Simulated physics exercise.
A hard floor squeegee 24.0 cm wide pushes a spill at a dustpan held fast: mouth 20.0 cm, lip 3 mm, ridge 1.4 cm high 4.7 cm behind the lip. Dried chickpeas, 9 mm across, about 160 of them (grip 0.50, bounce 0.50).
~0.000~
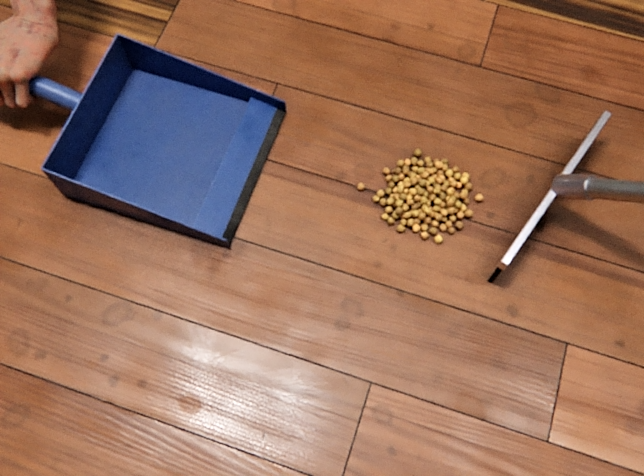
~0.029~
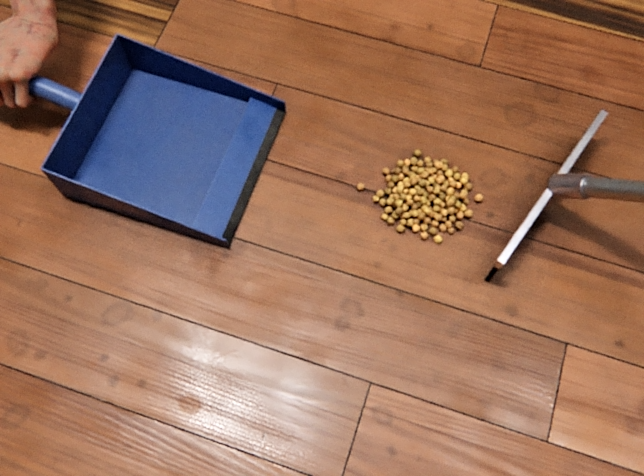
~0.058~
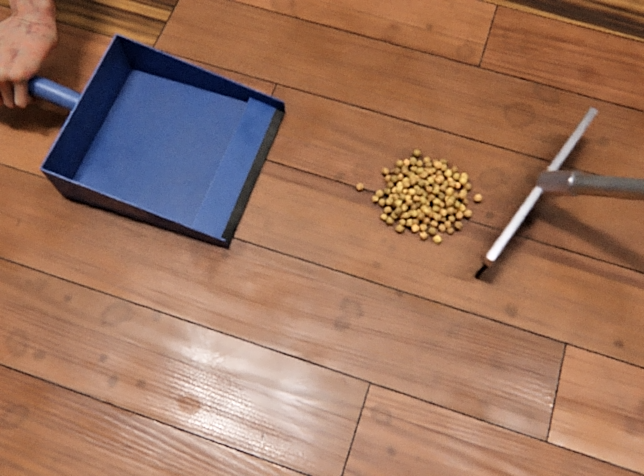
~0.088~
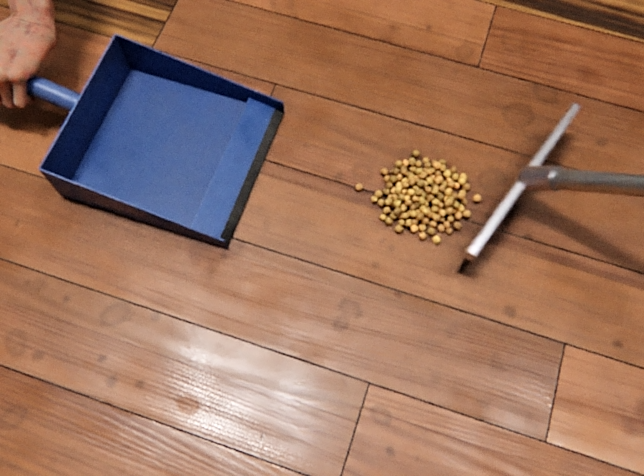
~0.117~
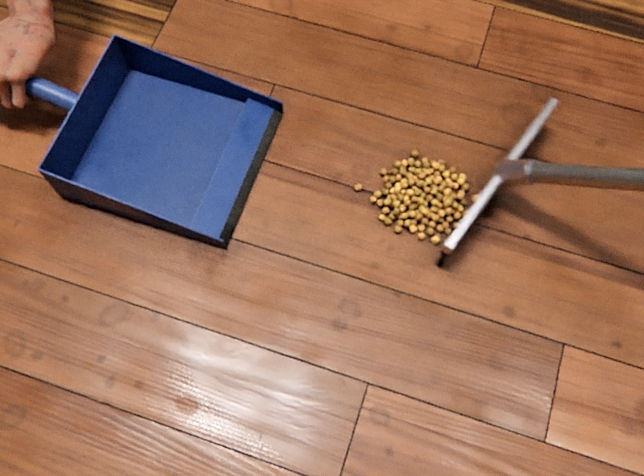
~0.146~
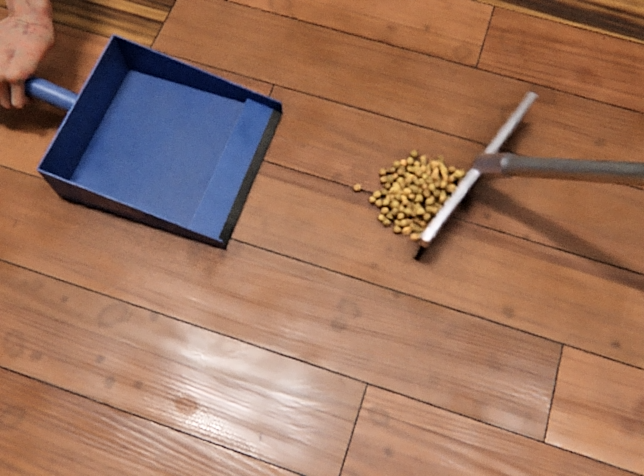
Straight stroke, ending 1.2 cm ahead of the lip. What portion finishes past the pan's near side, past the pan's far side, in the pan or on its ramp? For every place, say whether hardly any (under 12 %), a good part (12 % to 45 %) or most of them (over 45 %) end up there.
Near side: Hardly any; far side: A good part; pan: A good part.
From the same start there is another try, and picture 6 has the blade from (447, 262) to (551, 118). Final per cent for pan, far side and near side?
The pan gets 5, the far side 25 and the near side 0.
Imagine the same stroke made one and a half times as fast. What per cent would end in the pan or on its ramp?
Near 30 %.
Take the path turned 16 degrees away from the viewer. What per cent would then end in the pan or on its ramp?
Roughly 15 per cent.
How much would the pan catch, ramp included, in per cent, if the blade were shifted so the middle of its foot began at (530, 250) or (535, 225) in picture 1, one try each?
The two tries give some 15 % and some 20 %.
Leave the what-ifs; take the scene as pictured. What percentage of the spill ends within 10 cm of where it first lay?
Roughly 0 in a hundred.
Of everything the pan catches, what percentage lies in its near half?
Close to 30 %.
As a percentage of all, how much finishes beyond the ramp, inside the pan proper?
Estimate: Close to 5 per cent of the total.
Then, at 0.27 s, middle of the blade 15 cm from the lip; 0 % over the lip, far side 20 %, near side 0 %.
After 0.36 s, middle of the blade 7 cm from the lip; 0 % over the lip, far side 30 %, near side 0 %.
After 0.58 s, middle of the blade 5 cm from the lip; 25 % over the lip, far side 35 %, near side 0 %.
By 1.0 s all is still; near side 0 %, far side 35 %, pan 20 %, in front of the lip or behind the blade 40 %.
